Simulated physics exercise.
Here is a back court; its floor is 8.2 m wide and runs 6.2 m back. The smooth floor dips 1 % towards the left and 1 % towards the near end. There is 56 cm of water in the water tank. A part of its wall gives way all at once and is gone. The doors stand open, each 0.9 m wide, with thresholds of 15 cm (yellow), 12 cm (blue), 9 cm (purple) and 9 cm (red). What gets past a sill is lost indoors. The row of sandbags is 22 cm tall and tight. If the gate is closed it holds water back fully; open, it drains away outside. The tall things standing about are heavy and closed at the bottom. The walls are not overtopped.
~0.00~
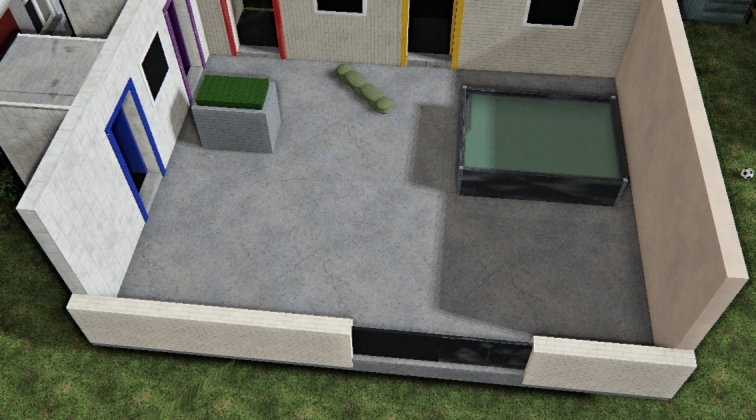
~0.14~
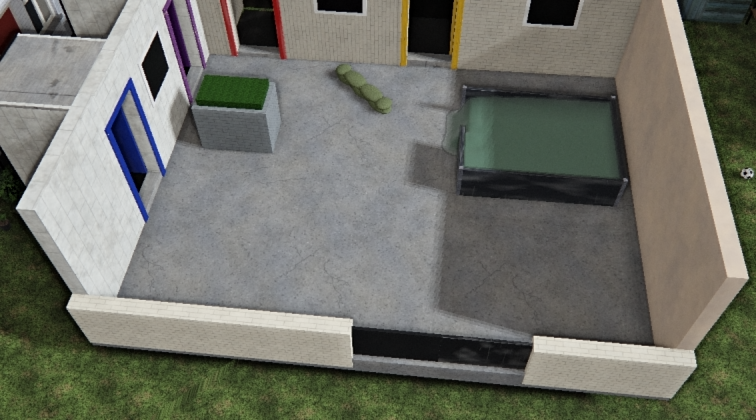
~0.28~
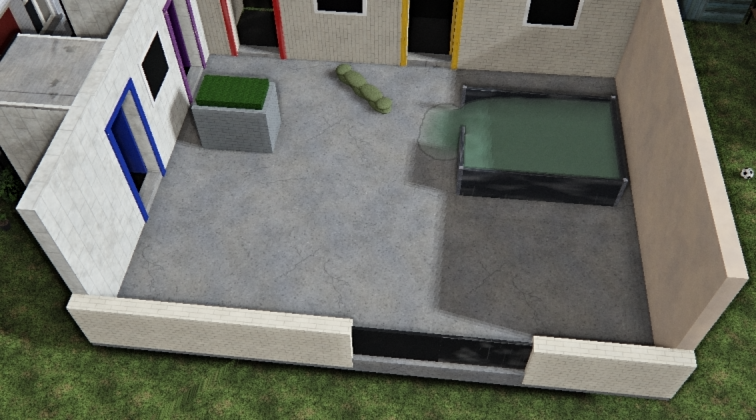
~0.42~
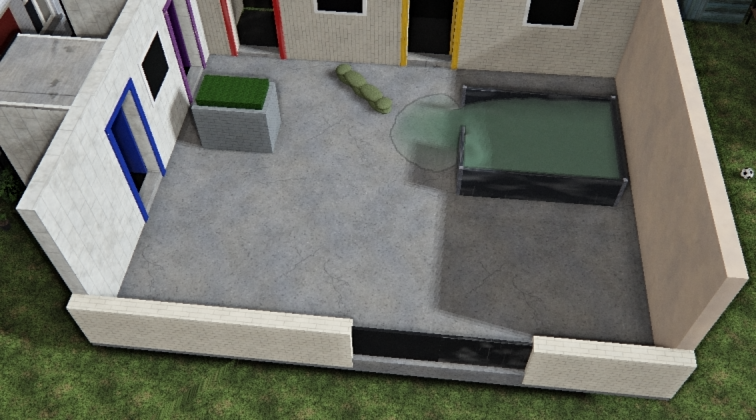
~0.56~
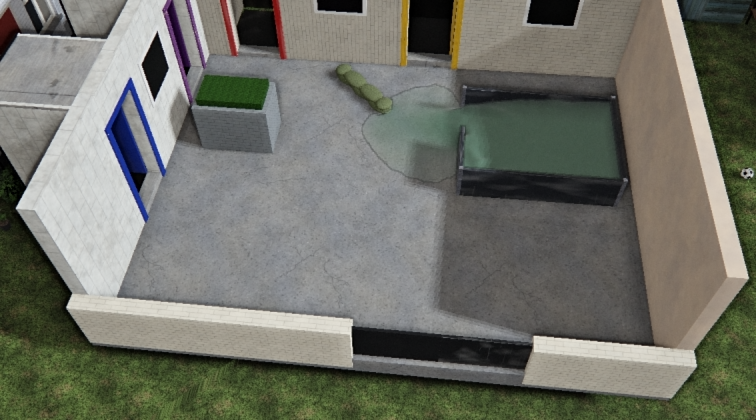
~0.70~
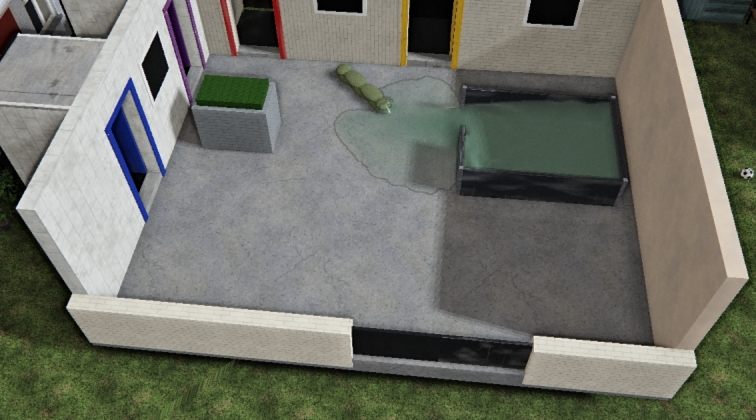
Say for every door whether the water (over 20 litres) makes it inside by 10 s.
Within that time: At the yellow door it does not reach the limit; at the blue door it does not reach the limit; at the purple door it goes over the limit; at the red door it does not reach the limit.
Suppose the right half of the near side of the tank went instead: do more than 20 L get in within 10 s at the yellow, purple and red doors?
Against that limit: Yellow not over, purple below, red below.
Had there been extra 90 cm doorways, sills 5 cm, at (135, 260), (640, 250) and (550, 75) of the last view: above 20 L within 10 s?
In turn: Over, not over, below.
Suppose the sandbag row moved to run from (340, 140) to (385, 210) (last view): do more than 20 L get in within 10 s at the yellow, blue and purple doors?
Against that limit: Yellow not over, blue below, purple above.
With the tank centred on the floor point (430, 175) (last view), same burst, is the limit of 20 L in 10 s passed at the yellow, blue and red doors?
Then: Yellow under, blue under, red over.
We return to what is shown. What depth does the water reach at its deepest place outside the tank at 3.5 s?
Roughly 27 cm.
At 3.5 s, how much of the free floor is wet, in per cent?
About 45 per cent.
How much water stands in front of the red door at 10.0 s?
Roughly 7.5 cm deep.
After 1.4 s water covers 20 % of the floor and is deepest (32 cm) near (452, 124); yellow door 6 cm at the sill, 0 L in, blue door not reached, purple door not reached, red door not reached.
After 2.2 s water covers 30 % of the floor and is deepest (32 cm) near (357, 66); yellow door 8 cm at the sill, 0 L in, blue door not reached, purple door not reached, red door 2 cm at the sill, 0 L in.
After 3.5 s water covers 45 % of the floor and is deepest (27 cm) near (357, 66); yellow door 11 cm at the sill, 0 L in, blue door 10 cm at the sill, 0 L in, purple door 20 cm at the sill, 31 L in, red door 3 cm at the sill, 0 L in.
After 6.0 s water covers 60 % of the floor and is deepest (18 cm) near (366, 67); yellow door 10 cm at the sill, 0 L in, blue door 9 cm at the sill, 0 L in, purple door 12 cm at the sill, 111 L in, red door 7 cm at the sill, 1 L in.
After 10.0 s water covers 85 % of the floor and is deepest (12 cm) near (212, 332); yellow door 7 cm at the sill, 0 L in, blue door 9 cm at the sill, 0 L in, purple door 8 cm at the sill, 126 L in, red door 8 cm at the sill, 2 L in.
